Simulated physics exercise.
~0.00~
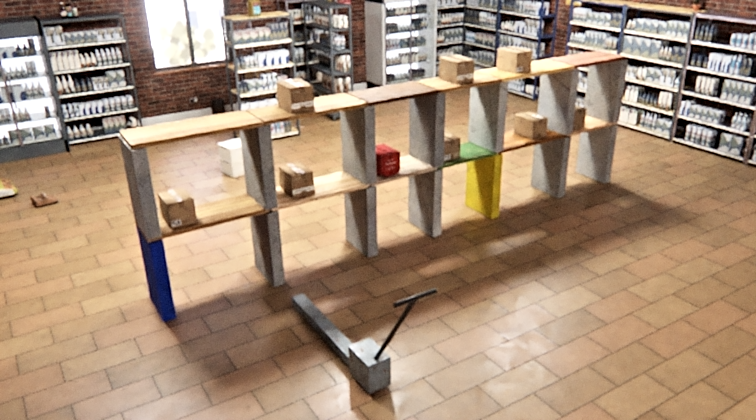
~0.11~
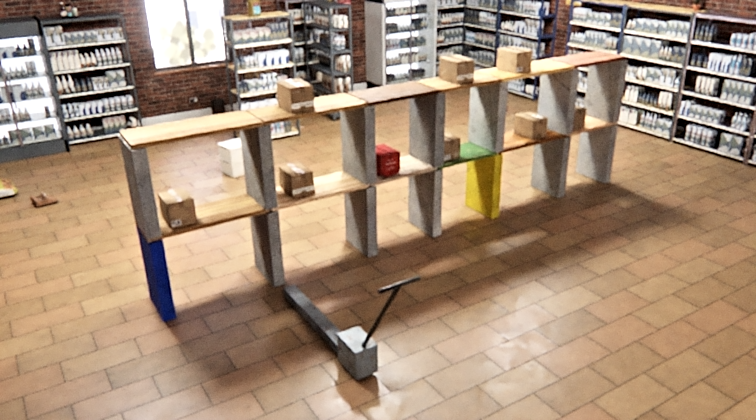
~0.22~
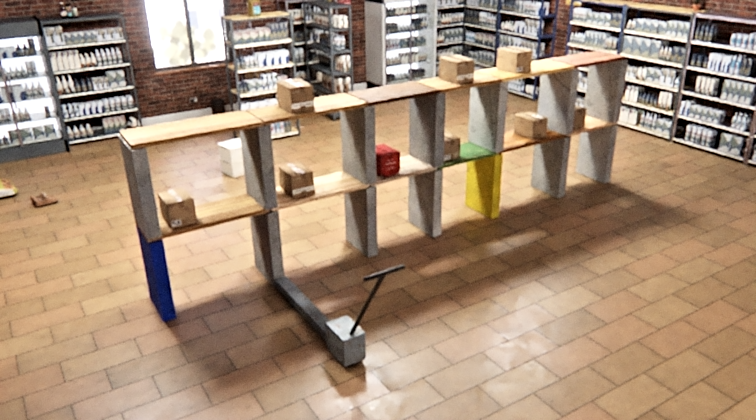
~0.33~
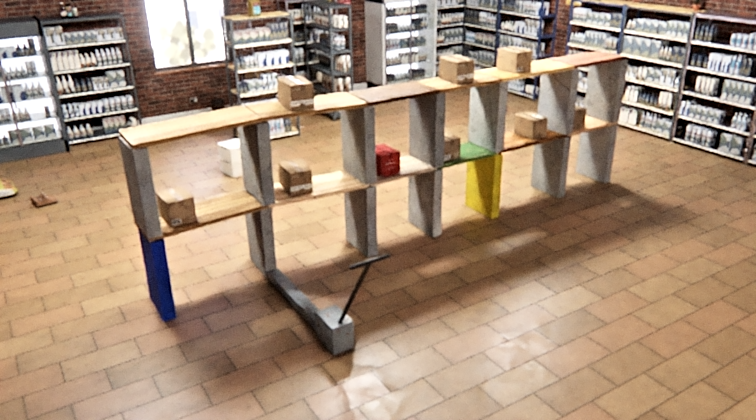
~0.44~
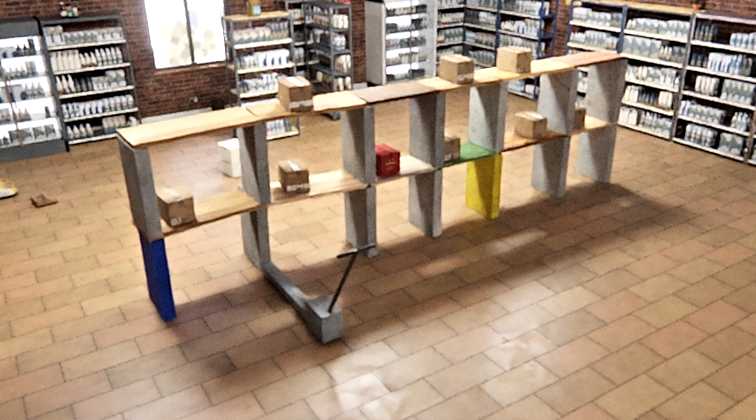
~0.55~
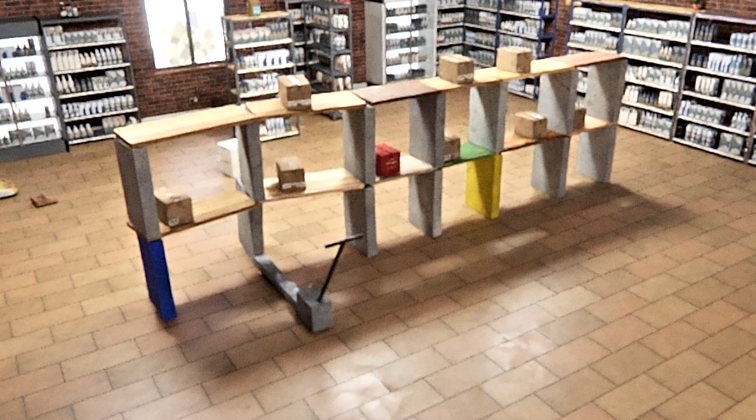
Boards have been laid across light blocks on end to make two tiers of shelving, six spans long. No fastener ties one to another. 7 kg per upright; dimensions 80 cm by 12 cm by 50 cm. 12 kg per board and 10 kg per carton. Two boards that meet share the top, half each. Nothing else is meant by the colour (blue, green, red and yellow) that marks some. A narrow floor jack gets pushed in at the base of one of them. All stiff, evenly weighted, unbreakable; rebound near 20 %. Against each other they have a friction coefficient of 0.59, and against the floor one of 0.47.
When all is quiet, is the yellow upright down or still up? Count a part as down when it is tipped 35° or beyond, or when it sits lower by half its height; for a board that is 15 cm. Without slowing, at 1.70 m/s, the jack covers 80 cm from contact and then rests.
Yellow upright: Still up.
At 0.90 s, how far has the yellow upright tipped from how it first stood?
It's at some 0 degrees.
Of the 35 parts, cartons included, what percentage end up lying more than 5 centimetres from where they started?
Moved: 45 per cent.
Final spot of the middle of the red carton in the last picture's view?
Resting position, last image: About (378, 233).
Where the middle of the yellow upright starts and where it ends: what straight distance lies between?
About 0 cm.
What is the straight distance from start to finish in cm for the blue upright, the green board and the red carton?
The blue one ends around 50 cm from its start, the green one around 0 cm and the red one around 80 cm.
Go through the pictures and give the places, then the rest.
In the first picture (we follow the side turned to the camera), jack tip (296, 304) 43 cm short; yellow upright (479, 182); red carton (391, 165); green board (470, 160); no piece has moved.
Jack tip (287, 294) 24 cm short; yellow upright (479, 182), in the second picture.
Jack tip (279, 286) 51 mm short; yellow upright (479, 182), in the third picture.
Jack tip (271, 277) 14 cm in; yellow upright (479, 182); steepest lean 3°, the carton at (302, 183); 8 stirred so far, in the fourth picture.
Jack tip (264, 269) 32 cm in; yellow upright (479, 182); 9 stirred so far, in the fifth picture.
Jack tip (257, 262) 51 cm in; yellow upright (479, 182); blue upright (164, 282); red carton (391, 164); steepest lean 9°, the upright at (258, 232); 11 stirred so far, in the sixth picture.
Around 0.90 s, 4 of the 35 pieces down; yellow upright unmoved; red carton tipped 6°, 8 cm lower.
Around 1.26 s, 10 of the 35 pieces down; yellow upright unmoved; red carton on its side.
Around 1.74 s, 16 of the 35 pieces down; yellow upright unmoved; red carton on its side.
Finally (3.0 s), 16 of the 35 pieces down; yellow upright unmoved; red carton on its side; blue upright on its side. Seen by the last camera, middles, yellow upright near (483, 181), red carton near (378, 233).
